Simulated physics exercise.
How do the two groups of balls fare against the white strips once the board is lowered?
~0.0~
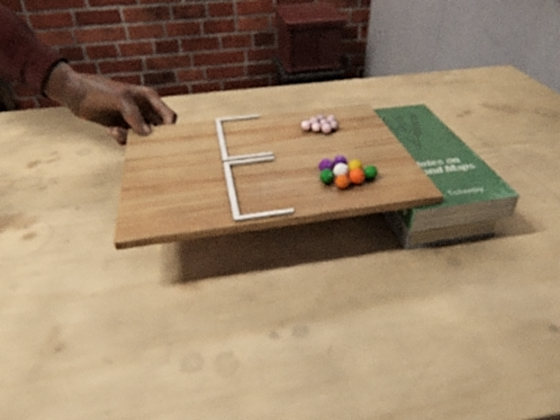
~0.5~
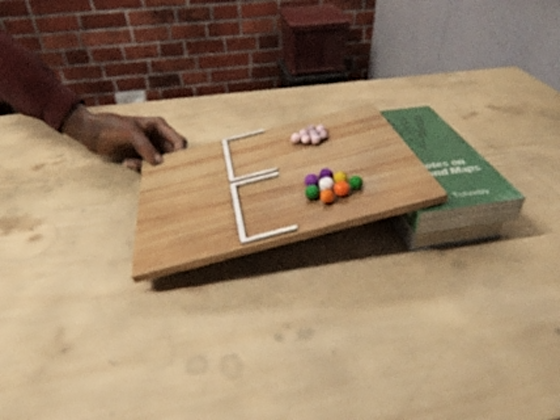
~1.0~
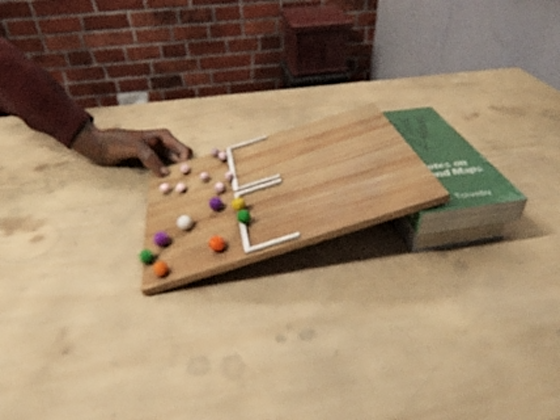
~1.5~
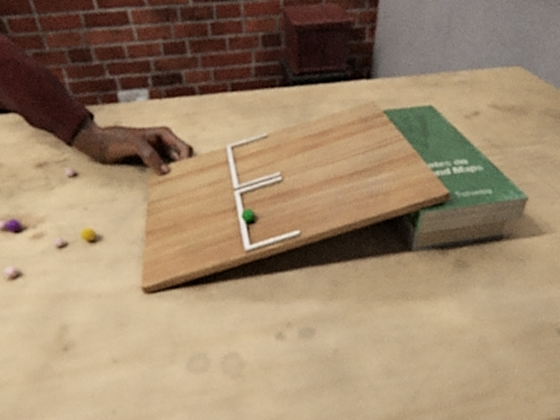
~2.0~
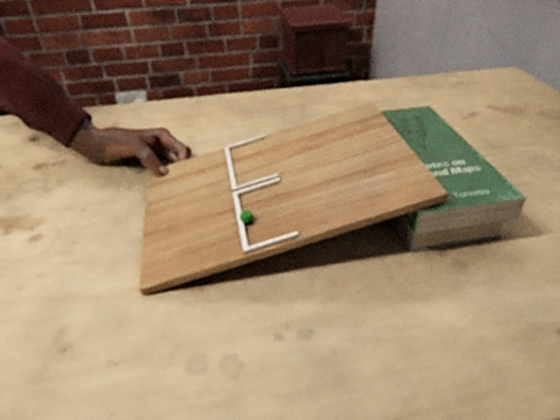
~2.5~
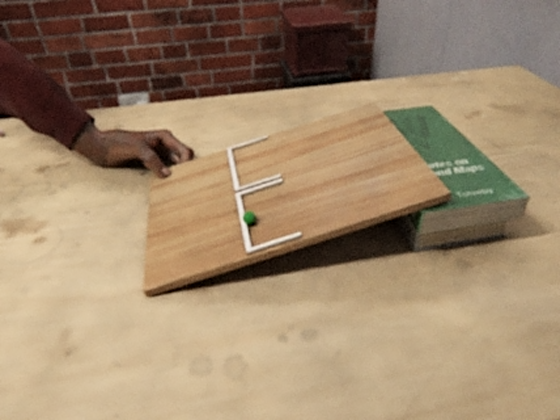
Both groups get past the strips. All the pale pink balls go by the back one, and most of the colourful balls go by the front one, leaving just a green ball against it.
At first, a hand holds the left end of a wooden board roughly level above a table, its right end propped on a pile of books topped by a green one. On it sit a cluster of colourful balls in front and a cluster of pale pink ones behind, with white bracket-shaped strips to their left. The hand lowers the left end, and the board tilts. Both clusters roll left, reach the strips and spread out past them. The balls run off the low end on to the table and out of view. The board rests sloping, with one green ball left against the front strip.
